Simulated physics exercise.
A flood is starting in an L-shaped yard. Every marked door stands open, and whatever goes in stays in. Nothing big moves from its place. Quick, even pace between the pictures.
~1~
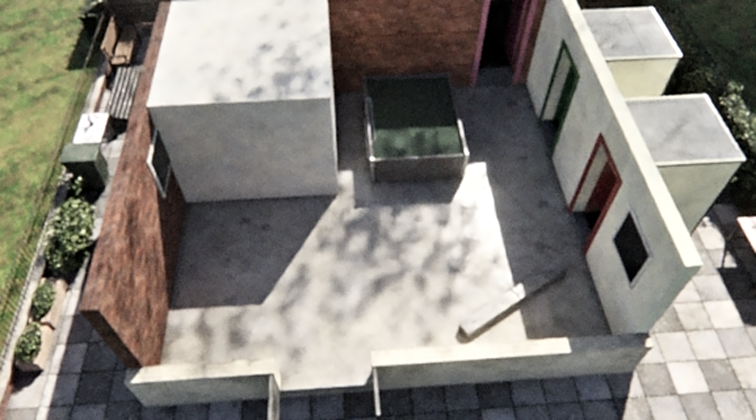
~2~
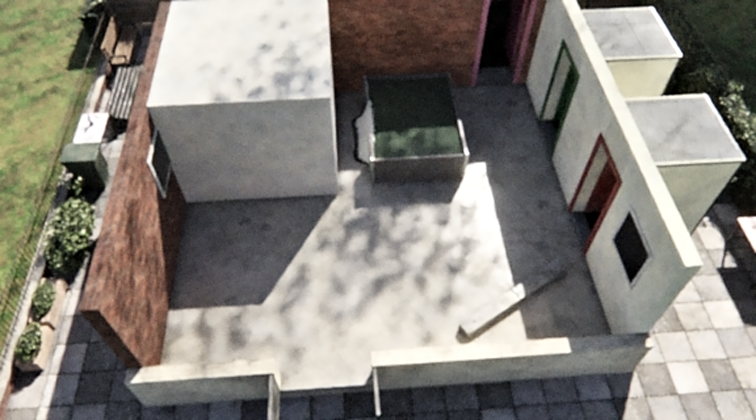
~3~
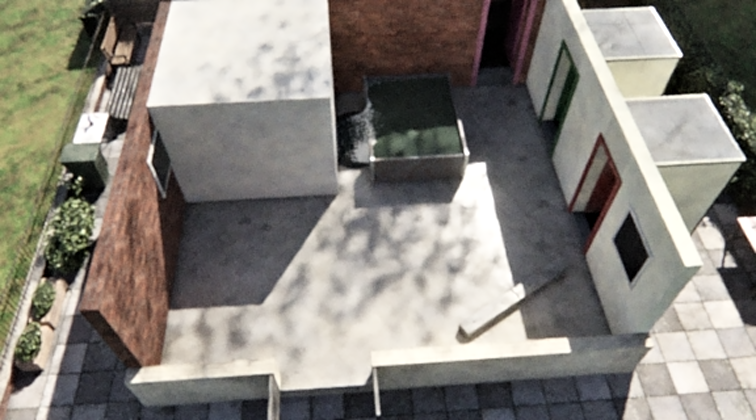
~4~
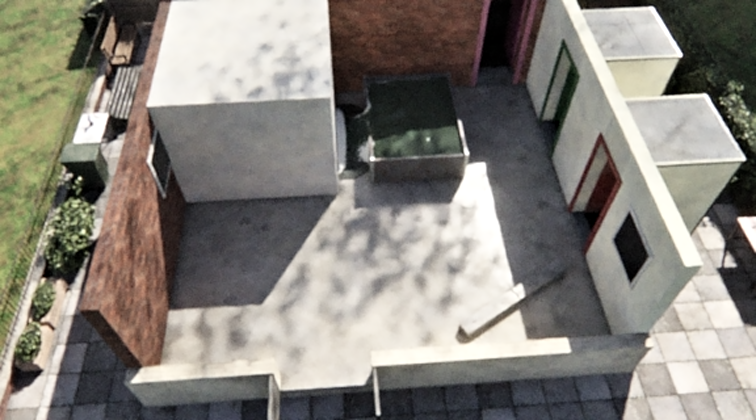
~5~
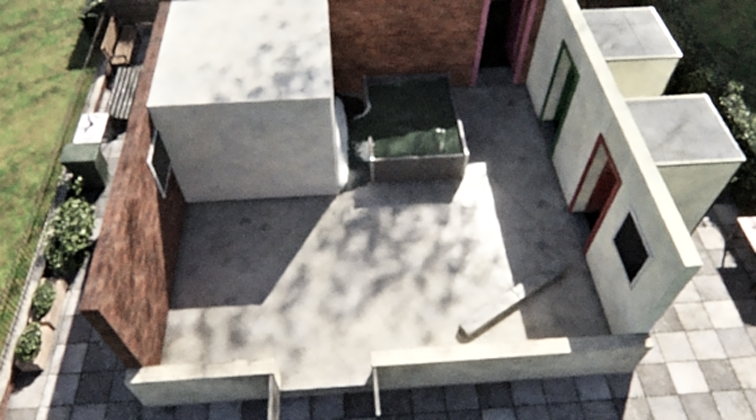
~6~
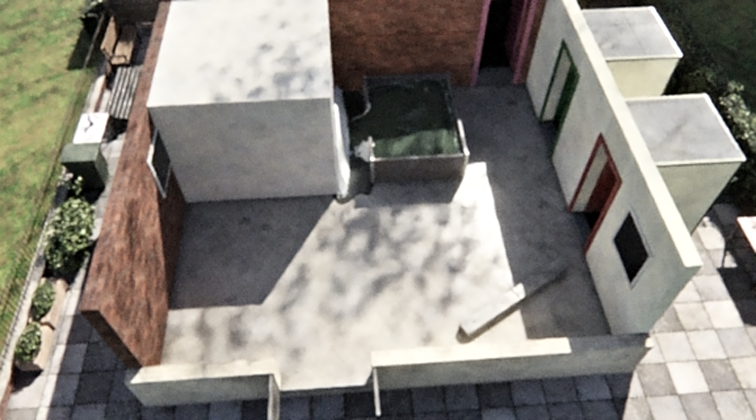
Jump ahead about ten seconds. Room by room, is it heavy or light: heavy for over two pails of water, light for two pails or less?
Green door - light; pink door - light; red door - light.
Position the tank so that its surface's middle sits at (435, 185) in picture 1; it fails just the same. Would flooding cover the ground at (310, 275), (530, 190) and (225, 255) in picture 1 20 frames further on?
Point by point: Swamped; still bare; swamped.
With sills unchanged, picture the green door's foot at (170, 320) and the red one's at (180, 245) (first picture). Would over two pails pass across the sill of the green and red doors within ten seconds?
I'd say the green door remains short of it and the red door remains short of it.
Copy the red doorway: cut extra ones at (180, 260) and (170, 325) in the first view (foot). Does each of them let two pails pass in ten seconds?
Per door: Within the limit; within the limit.
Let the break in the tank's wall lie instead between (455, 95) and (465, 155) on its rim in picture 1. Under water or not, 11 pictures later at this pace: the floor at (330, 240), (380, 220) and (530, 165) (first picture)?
In turn: Untouched, untouched, swamped.
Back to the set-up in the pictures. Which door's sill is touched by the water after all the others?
It's the red door.
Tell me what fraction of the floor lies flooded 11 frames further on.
I'd say close to 30 per cent.
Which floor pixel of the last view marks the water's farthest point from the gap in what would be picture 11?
Roughly (341, 262).
A moment on, water covers 10 % of the floor; the green door not reached, the pink door not reached, the red door not reached.
Next, water covers 30 % of the floor; the green door not reached, the pink door wet at the sill, nothing in, the red door not reached.
Then, water covers 45 % of the floor; the green door wet at the sill, nothing in, the pink door wet at the sill, nothing in, the red door not reached.
Later, water covers 75 % of the floor; the green door wet at the sill, nothing in, the pink door wet at the sill, nothing in, the red door wet at the sill, nothing in.
In the end, water covers 85 % of the floor; the green door wet at the sill, nothing in, the pink door wet at the sill, nothing in, the red door under two buckets in.
